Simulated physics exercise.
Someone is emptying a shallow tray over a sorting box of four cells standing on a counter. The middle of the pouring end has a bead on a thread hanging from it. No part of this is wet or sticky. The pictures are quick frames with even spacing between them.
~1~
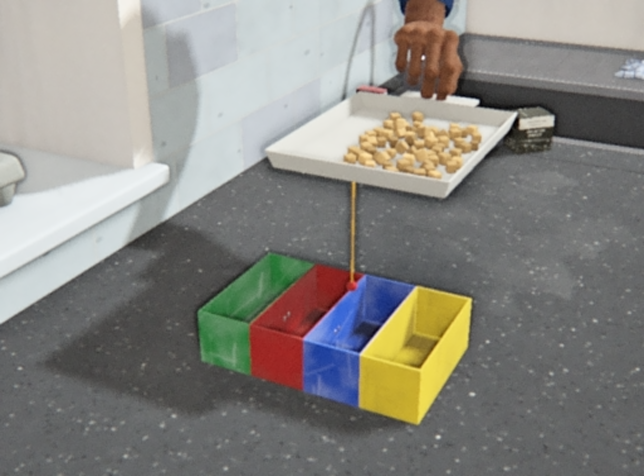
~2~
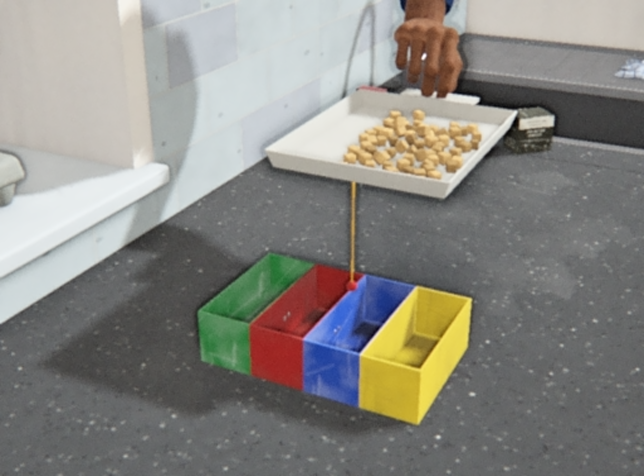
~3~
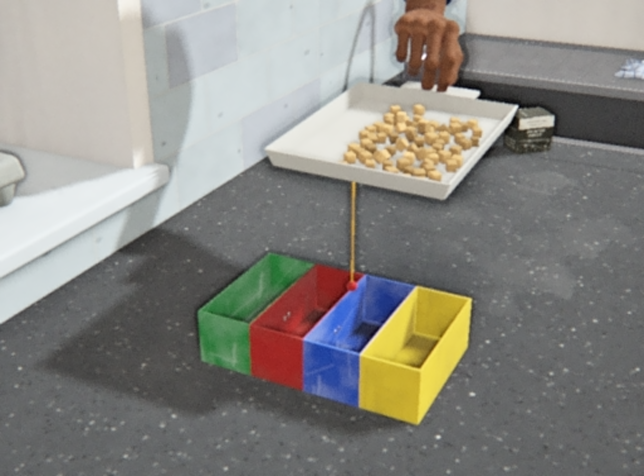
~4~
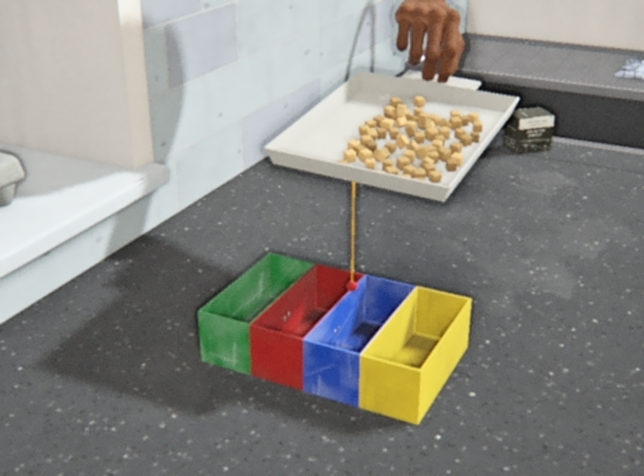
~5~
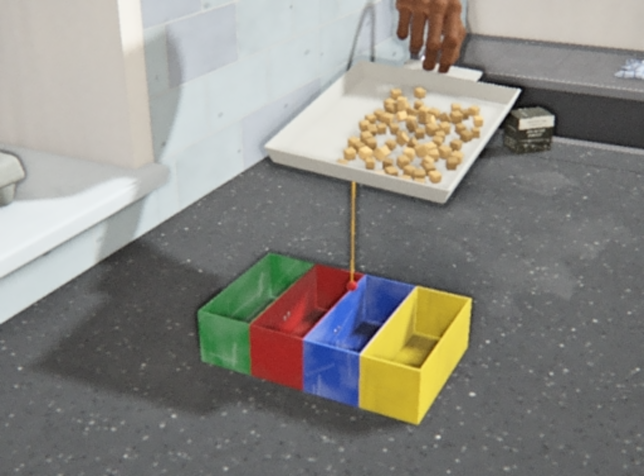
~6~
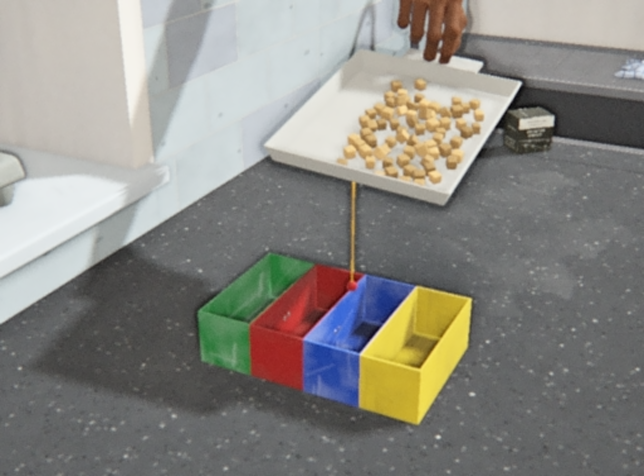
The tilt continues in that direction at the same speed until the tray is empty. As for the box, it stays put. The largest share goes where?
To the yellow cell.
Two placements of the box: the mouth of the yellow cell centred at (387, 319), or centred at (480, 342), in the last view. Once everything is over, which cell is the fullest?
Try 1 - the yellow one; try 2 - that blue cell.
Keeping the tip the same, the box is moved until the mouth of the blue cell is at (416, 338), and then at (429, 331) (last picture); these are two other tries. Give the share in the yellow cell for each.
Roughly 10% on the first try and 0% on the second.
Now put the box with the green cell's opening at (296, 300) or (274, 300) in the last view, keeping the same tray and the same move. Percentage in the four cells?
Roughly 100 %, then roughly 100 %.
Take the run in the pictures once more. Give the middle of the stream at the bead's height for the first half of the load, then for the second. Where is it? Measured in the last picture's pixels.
First around (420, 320), afterwards around (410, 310).
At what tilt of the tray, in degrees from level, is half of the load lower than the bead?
105°, roughly.
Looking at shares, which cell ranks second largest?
Rank 2: Blue.
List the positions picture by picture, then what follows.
In the first picture, corners of the pouring end at (274, 149) and (445, 178), level; middle of the load at (419, 146), small wooden cubes; bead on its thread at (352, 286); green cell at (225, 338); red cell at (277, 353); blue cell at (332, 368); yellow cell at (390, 384).
In the second picture, corners of the pouring end at (274, 148) and (445, 179), level; middle of the load at (419, 145).
In the third picture, corners of the pouring end at (273, 147) and (445, 181), tipped barely, lowest at the right corner; middle of the load at (419, 142).
In the fourth picture, corners of the pouring end at (273, 146) and (445, 183), tipped a little, lowest at the right corner; middle of the load at (419, 138).
In the fifth picture, corners of the pouring end at (273, 145) and (445, 186), tipped a little, lowest at the right corner; middle of the load at (420, 134).
In the sixth picture, corners of the pouring end at (273, 144) and (445, 188), tipped a little, lowest at the right corner; middle of the load at (420, 130); green cell at (225, 338); red cell at (277, 353); blue cell at (332, 368); yellow cell at (390, 384).
Soon, tray tipped steeply; all on the tray.
A while on, tray tipped right over; nearly all on the tray; a stray few in the yellow cell; a small part falling or outside the box.
Towards the end, tray tipped past a quarter turn; about two thirds in the yellow cell; a small part in the blue cell; about a quarter falling or outside the box.
Finally, tray tipped past a quarter turn; about two thirds in the yellow cell; a small part in the blue cell; none in the red cell; none in the green cell; about a quarter outside the box.
